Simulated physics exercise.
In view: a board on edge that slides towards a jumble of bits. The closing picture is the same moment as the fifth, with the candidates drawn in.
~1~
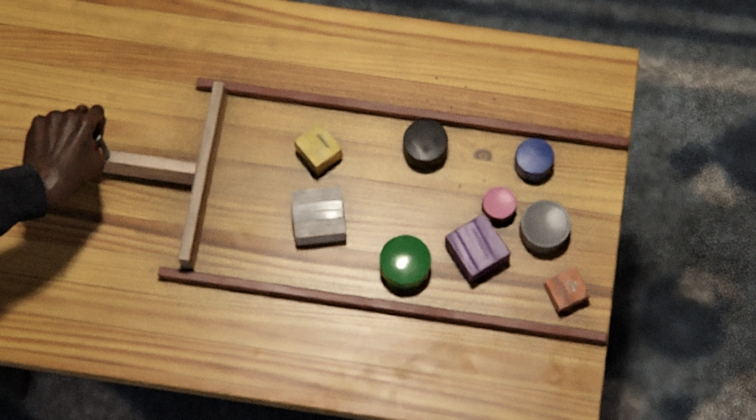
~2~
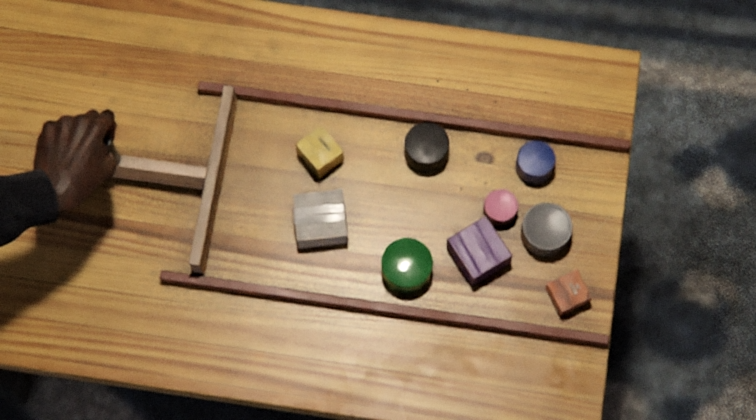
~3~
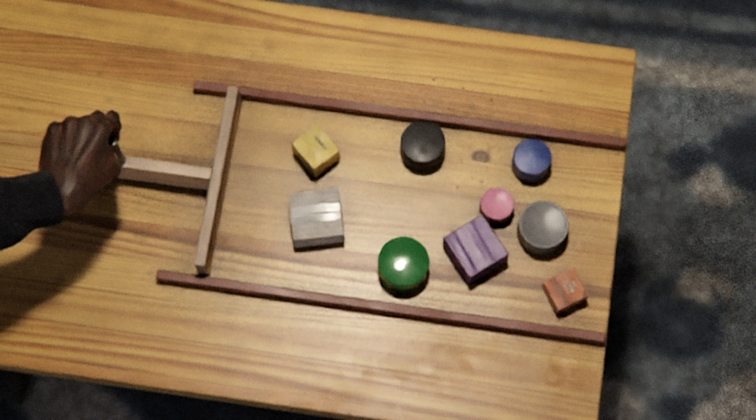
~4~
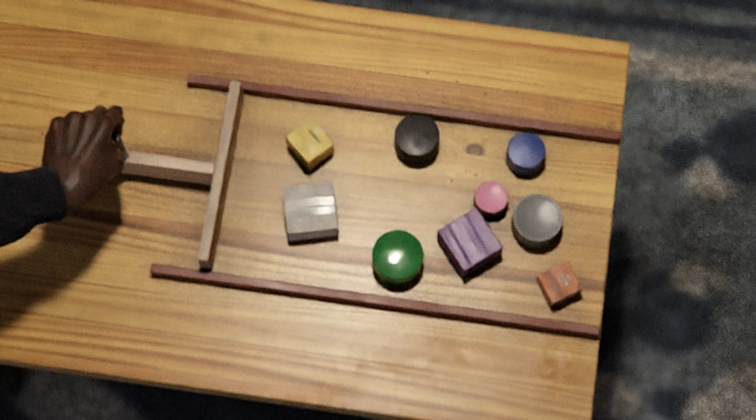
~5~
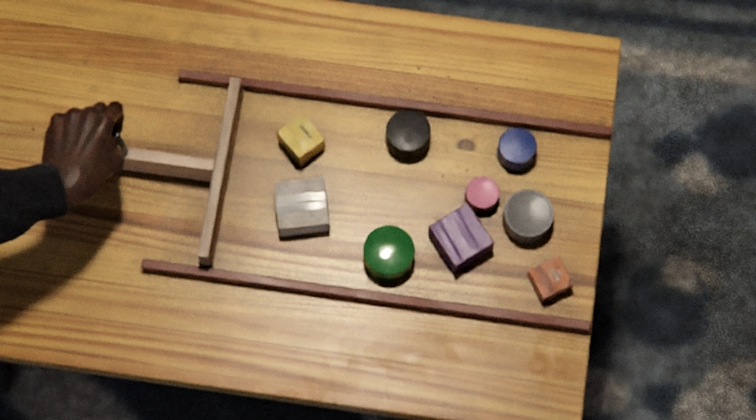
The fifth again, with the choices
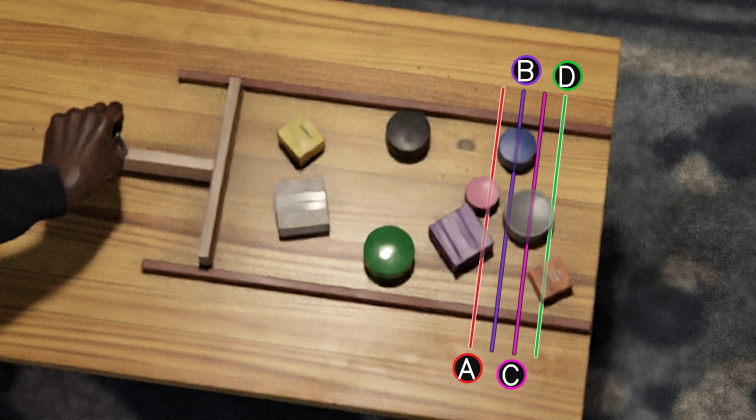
At the start, a hand at the left grips the handle of a wooden board between two dark rails, facing scattered round and blocky objects. The hand pushes the board slightly right, closing some of the gap to the yellow and grey blocks, while the objects stay in the same arrangement, untouched.
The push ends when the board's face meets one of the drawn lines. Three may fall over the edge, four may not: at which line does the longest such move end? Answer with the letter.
C is the last line within the limit.
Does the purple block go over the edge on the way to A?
No.
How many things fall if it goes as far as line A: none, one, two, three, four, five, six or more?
The count is none.
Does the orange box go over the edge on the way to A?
By then, no.
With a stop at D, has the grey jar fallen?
By then, yes.
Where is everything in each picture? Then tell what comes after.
Black tin (425, 145); pink tub (499, 206); blue tin (534, 160), in the first frame.
Board (212, 174); grey jar (546, 230), in the second frame.
Board (216, 174); yellow box (316, 151), in the third frame.
Board (220, 169); green pot (398, 258), in the fourth frame.
Board (219, 165); black tin (408, 135); pink tub (482, 196); blue tin (516, 149), in the fifth frame.
On the marked copy, A at (487, 214); B at (508, 217); C at (530, 220); D at (551, 223).
Following C. Soon after the start, board (329, 180); green pot (402, 257); yellow box (366, 151).
Later, board (440, 196); orange box (556, 281); grey jar (552, 208).
In the end, board (528, 208); grey jar over the edge; purple block over the edge; two fallen.
As for the rest, A is within the limit but short; B is within the limit but short; D drops four.
